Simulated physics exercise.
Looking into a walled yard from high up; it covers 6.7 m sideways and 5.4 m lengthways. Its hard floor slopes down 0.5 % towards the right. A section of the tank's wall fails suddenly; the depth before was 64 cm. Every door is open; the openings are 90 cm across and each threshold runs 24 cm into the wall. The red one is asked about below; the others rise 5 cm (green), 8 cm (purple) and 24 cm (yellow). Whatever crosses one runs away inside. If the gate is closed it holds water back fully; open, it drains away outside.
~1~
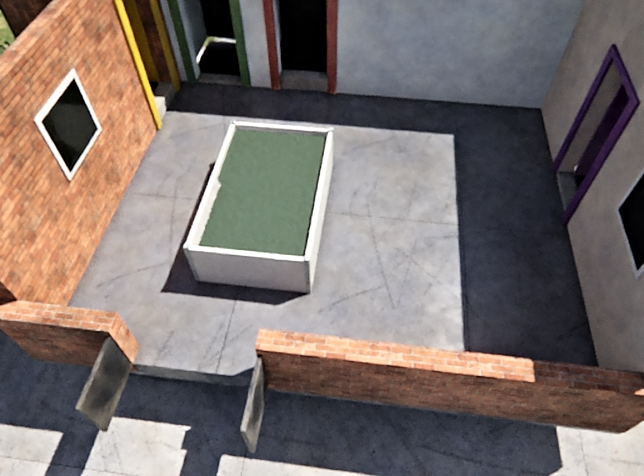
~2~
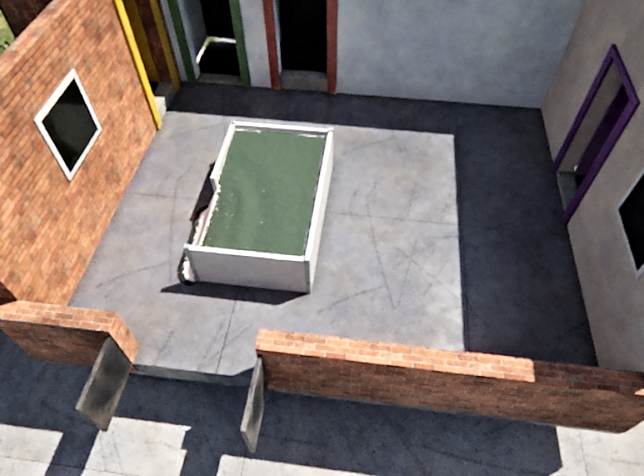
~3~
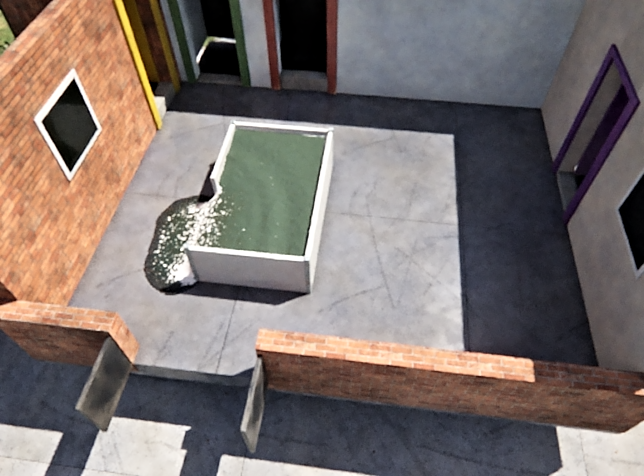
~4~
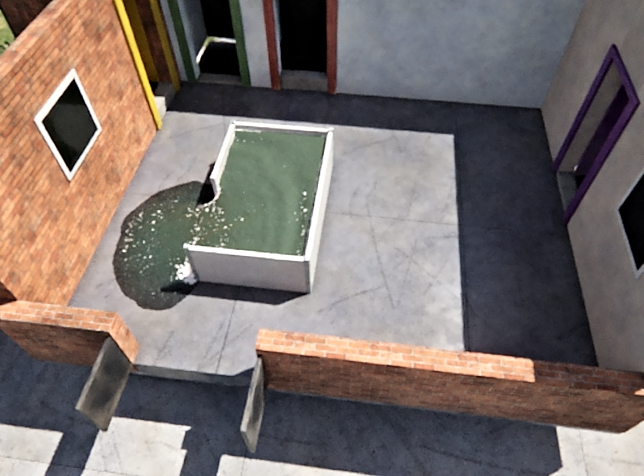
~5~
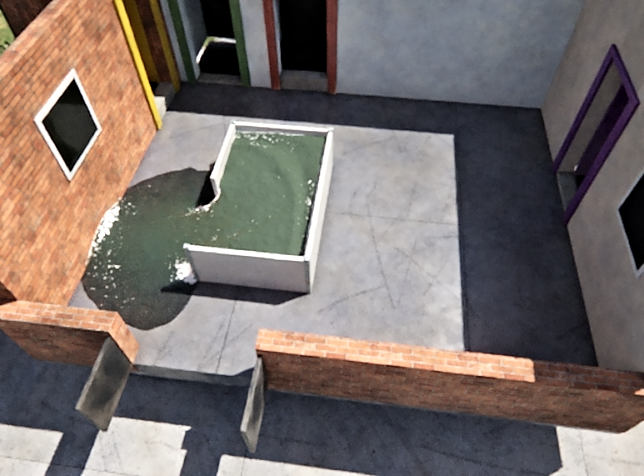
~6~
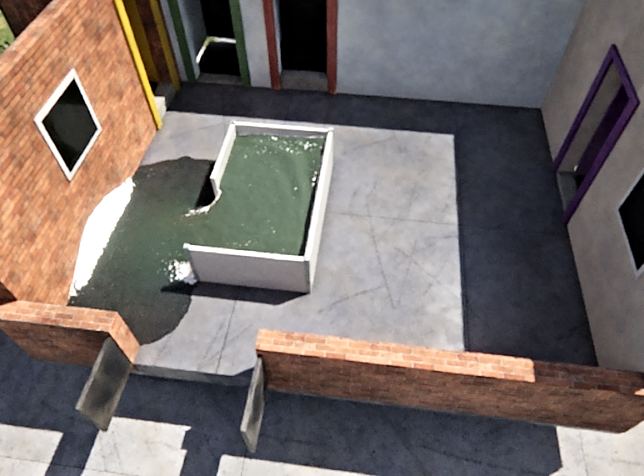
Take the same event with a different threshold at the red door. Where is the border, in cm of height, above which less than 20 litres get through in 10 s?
Close to 5.5 cm is just enough.
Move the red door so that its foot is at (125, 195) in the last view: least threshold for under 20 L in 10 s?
Roughly 24 cm.
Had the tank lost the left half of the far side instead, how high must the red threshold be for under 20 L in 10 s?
About 24 cm.
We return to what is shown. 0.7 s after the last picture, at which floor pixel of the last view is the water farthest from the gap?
Around (165, 116).
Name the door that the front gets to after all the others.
Last comes the purple one.
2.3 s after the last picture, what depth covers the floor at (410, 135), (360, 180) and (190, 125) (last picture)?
Roughly 0, 0 and 5 cm, in turn.
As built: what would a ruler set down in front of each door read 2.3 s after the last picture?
In cm: Red 7, green 16, purple 0, yellow 5.
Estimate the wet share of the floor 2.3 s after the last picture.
Some 40 per cent of it.
Then, 0.7 s after the last picture water covers 15 % of the floor, deepest (57 cm) near (54, 334); it has not reached the red door.
Then, 2.3 s after the last picture water covers 40 % of the floor, deepest (28 cm) near (54, 334); 7 cm at the red door, 0 litres in over its 26 cm threshold.
Then, 9.3 s after the last picture water covers 95 % of the floor, deepest (10 cm) near (460, 114); 5 cm at the red door, 0 litres in over its 26 cm threshold.
At the red door as built, the water peaked near 11 cm, 3.1 s after the last picture.
With a threshold of 5 cm, 25 litres would have come in within the 10 s; with 6.5 cm, 11 litres. So under 20 litres takes about 5.5 cm.
